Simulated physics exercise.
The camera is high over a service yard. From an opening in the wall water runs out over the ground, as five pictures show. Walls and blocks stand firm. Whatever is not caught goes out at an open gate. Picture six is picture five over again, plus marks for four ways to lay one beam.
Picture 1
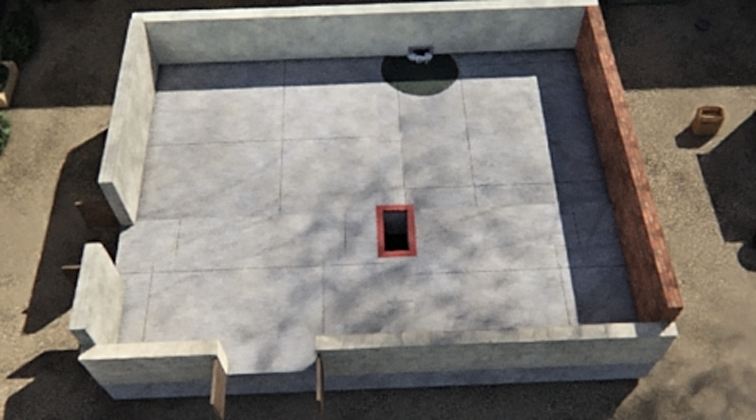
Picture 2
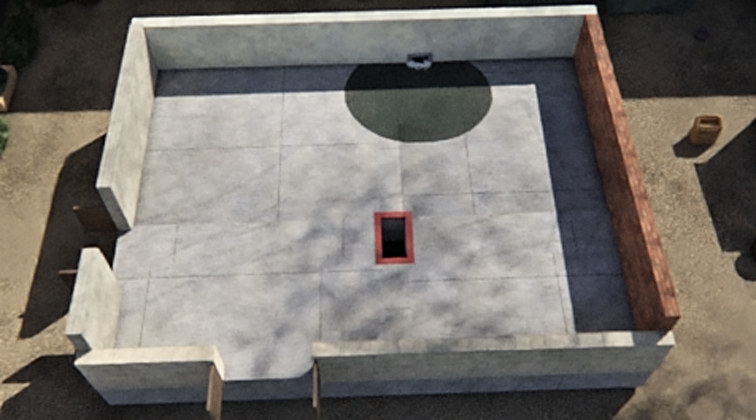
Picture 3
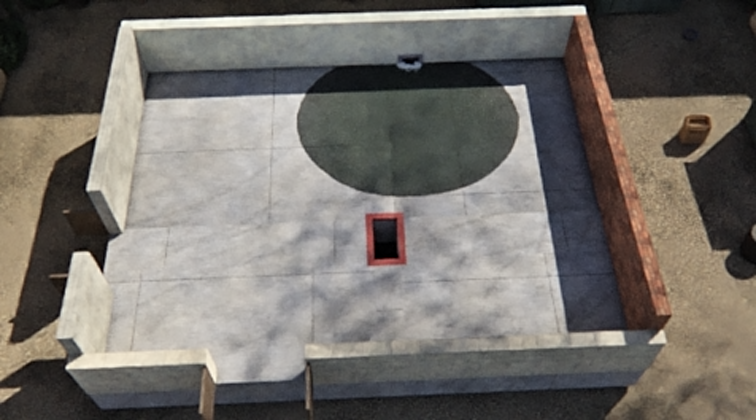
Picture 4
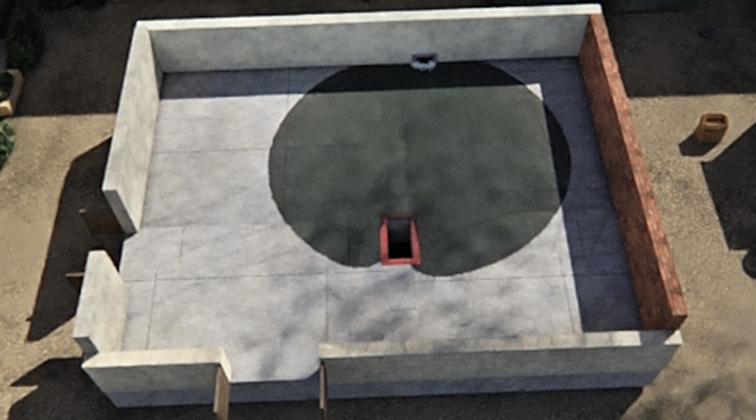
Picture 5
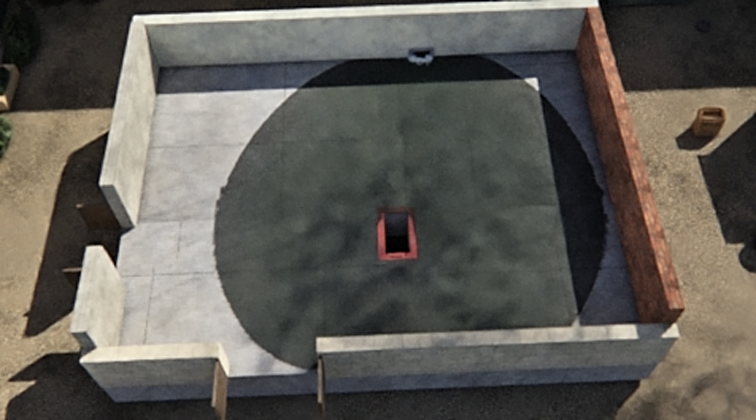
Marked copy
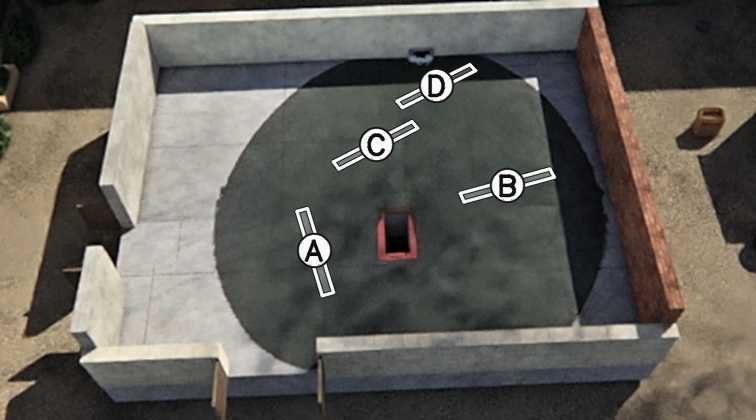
At first, a small dark wet patch lies below the outfall at the back wall of a pale walled yard seen from above. It spreads outward as a widening round stain toward the red drain pit, then surrounds the pit and covers most of the paving, reaching the right and front walls.
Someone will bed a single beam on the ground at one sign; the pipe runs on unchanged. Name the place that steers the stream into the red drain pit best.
Best: B.
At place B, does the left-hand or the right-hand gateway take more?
More leaves on the right.
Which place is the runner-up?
The answer is A.
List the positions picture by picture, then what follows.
In the first picture, outfall at (421, 51); red drain pit at (396, 231); open gate at (274, 359); open gate at (130, 254); front seen at (403, 89), 2 % of the ground wet; red drain pit still dry.
In the second picture, front seen at (383, 134), 9 % of the ground wet; red drain pit still dry.
In the third picture, front seen at (361, 186), 20 % of the ground wet; red drain pit still dry.
In the fourth picture, front seen at (430, 271), 37 % of the ground wet; red drain pit taking water.
In the fifth picture, front seen at (250, 324), 61 % of the ground wet; red drain pit taking water.
On the marked copy, A from (302, 209) to (327, 294); B from (462, 197) to (552, 173); C from (336, 165) to (414, 124); D from (399, 104) to (472, 67).
Choosing A, about 20 % of the stream goes into the red drain pit, about 75 % out by the gates.
Choosing B, about 31 % of the stream goes into the red drain pit, about 62 % out by the gates.
Choosing C, about 8 % of the stream goes into the red drain pit, about 87 % out by the gates.
Choosing D, about 5 % of the stream goes into the red drain pit, about 87 % out by the gates.
